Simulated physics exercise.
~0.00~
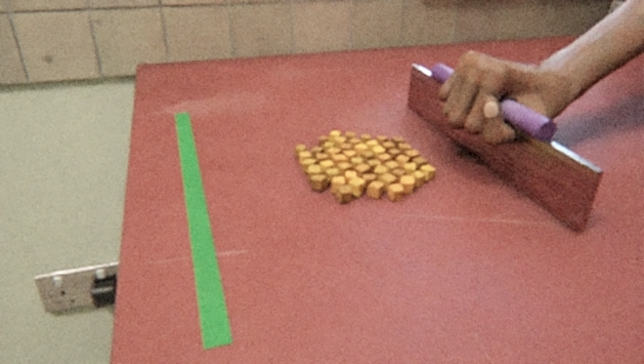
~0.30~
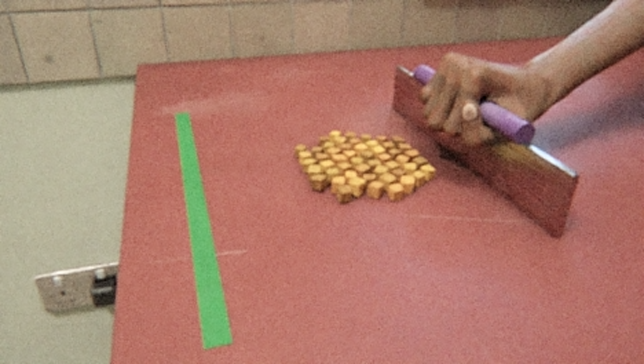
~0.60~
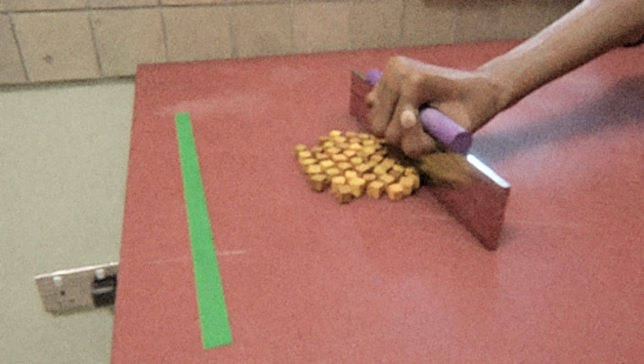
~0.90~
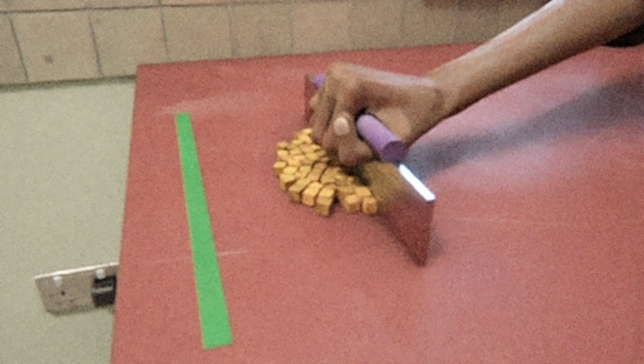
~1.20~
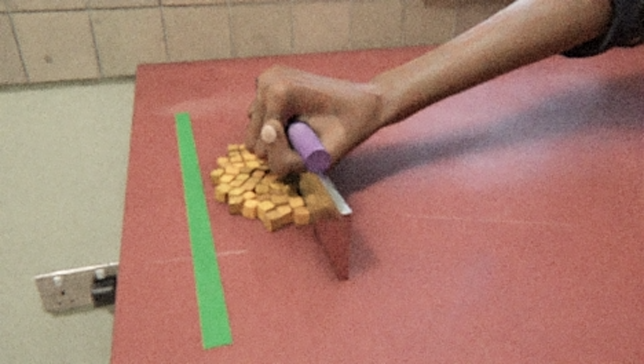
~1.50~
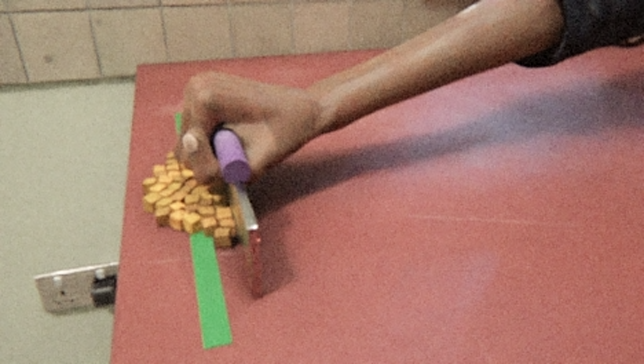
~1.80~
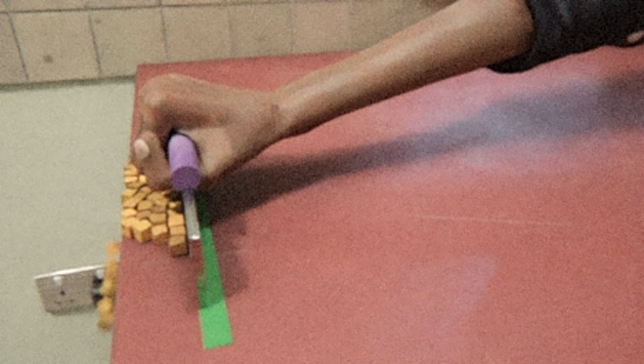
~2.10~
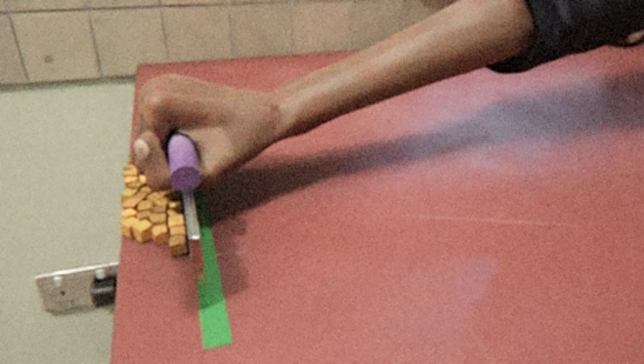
On a red table, a hand holding a scraper with a purple handle pushed a heap of small yellowish blocks left across the green tape, stopping there as a few blocks dropped over the edge and most stayed on the table.
